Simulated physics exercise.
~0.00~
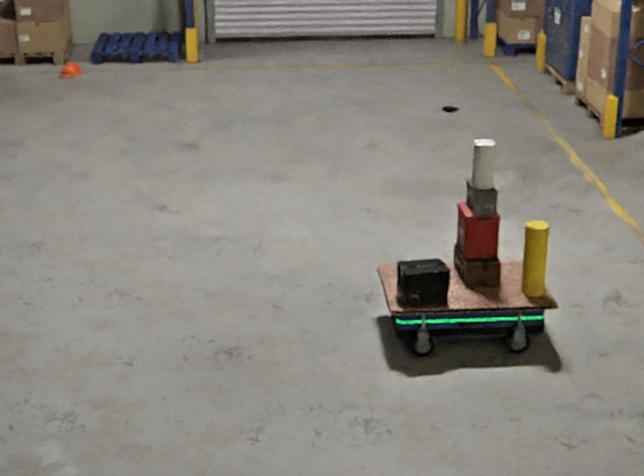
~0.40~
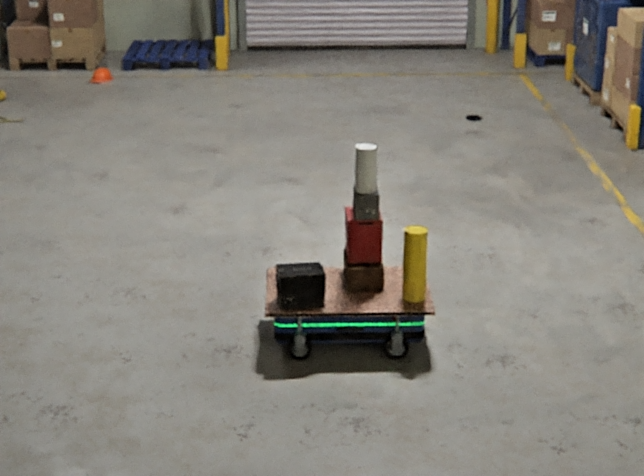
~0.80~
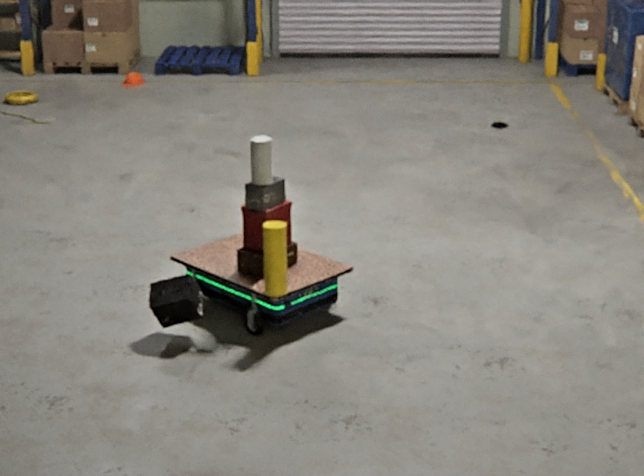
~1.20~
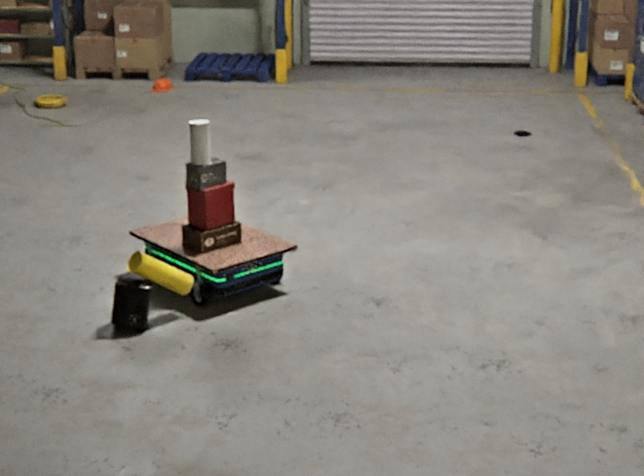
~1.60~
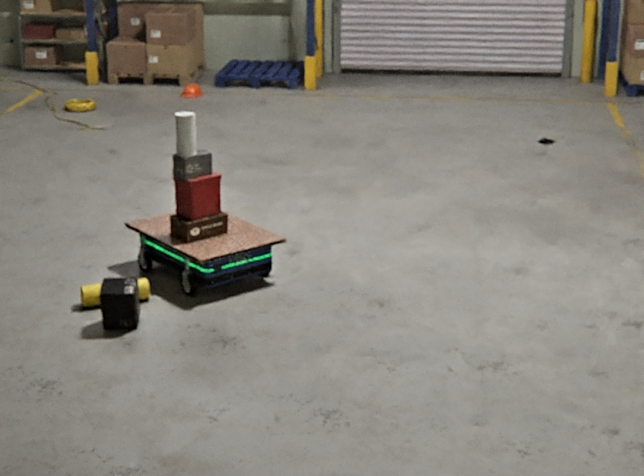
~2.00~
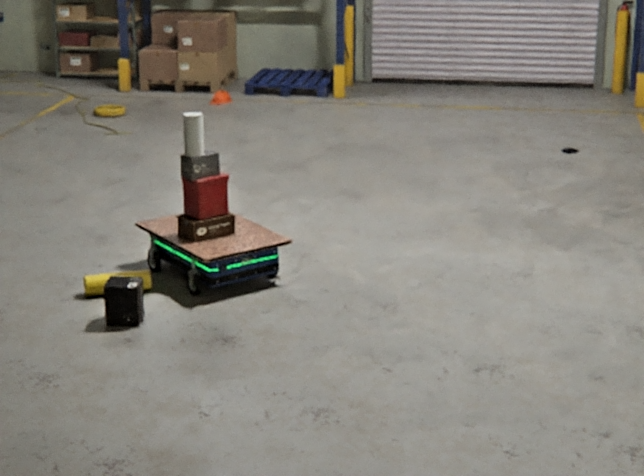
A flat cart carrying a stack of boxes topped by a white canister rolled left across a warehouse floor and turned, dropping a black box and then a yellow canister over its edge, before it stopped with the stack still standing on deck.
